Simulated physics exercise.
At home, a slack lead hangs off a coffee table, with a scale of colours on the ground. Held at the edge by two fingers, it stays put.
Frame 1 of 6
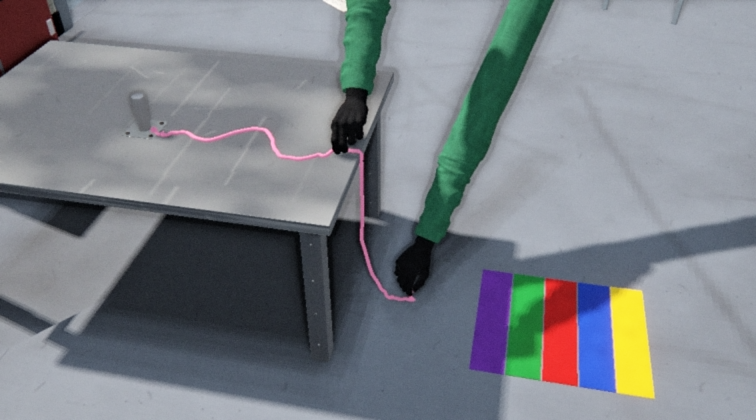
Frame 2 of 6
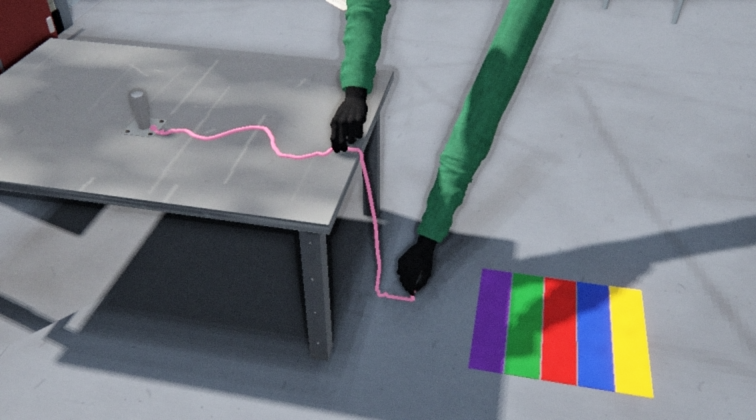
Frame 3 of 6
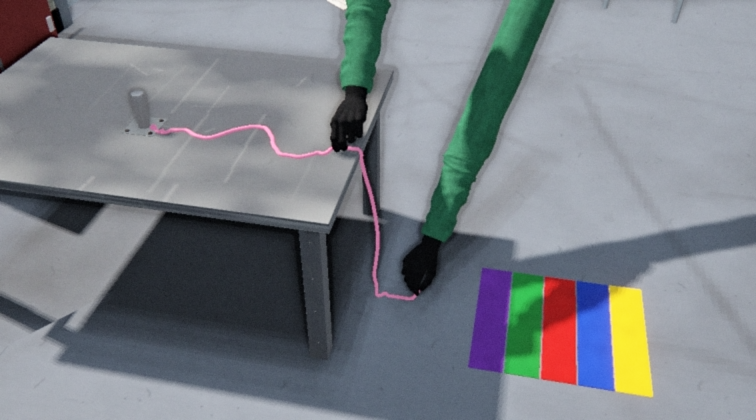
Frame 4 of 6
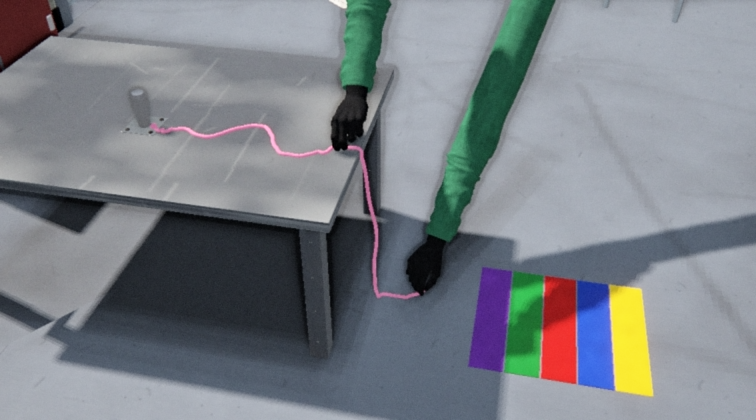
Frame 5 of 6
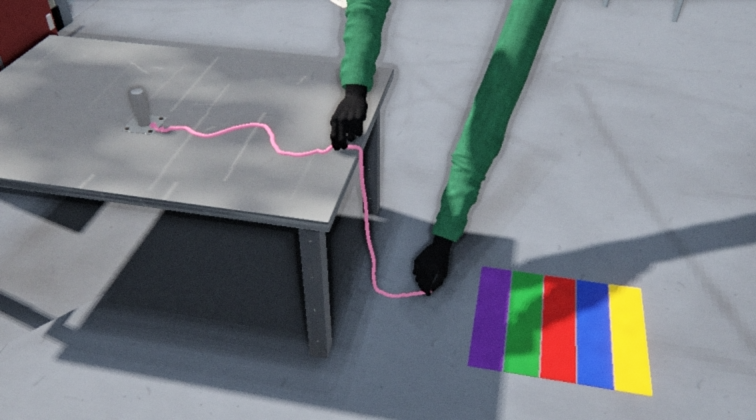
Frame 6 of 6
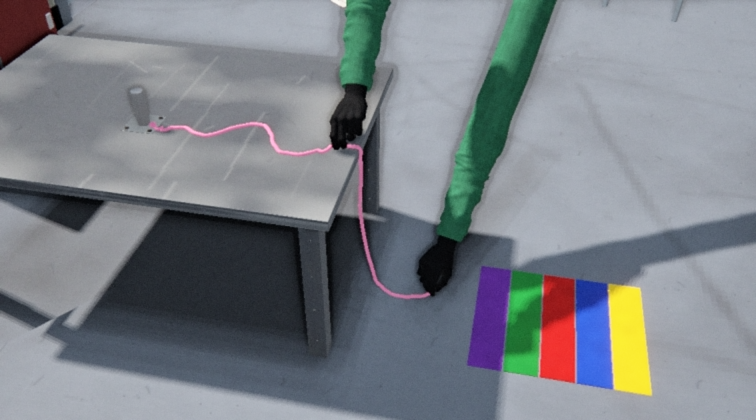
At the start, a slack pink cord runs across a grey table and hangs over its edge, with one black-gloved hand at the edge and another holding the lower end. The lower hand then moves slightly right, drawing the end a little nearer the coloured stripes, while the upper hand stays nearly still.
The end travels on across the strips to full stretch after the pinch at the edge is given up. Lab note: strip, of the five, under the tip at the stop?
Blue.
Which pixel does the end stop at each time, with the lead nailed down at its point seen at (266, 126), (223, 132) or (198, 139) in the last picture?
Those spots come out as (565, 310), (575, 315) and (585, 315).
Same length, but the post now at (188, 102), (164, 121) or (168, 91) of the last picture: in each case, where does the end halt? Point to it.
Respectively (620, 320), (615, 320) and (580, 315).
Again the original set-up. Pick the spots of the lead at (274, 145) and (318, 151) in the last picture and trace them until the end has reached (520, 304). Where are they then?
They move to (320, 143) and (361, 161) respectively.
Soon after, end near (520, 304); over green.
After that, end near (566, 311); over red.
At the stop, end near (594, 315); over blue. It gets as far as the blue strip.
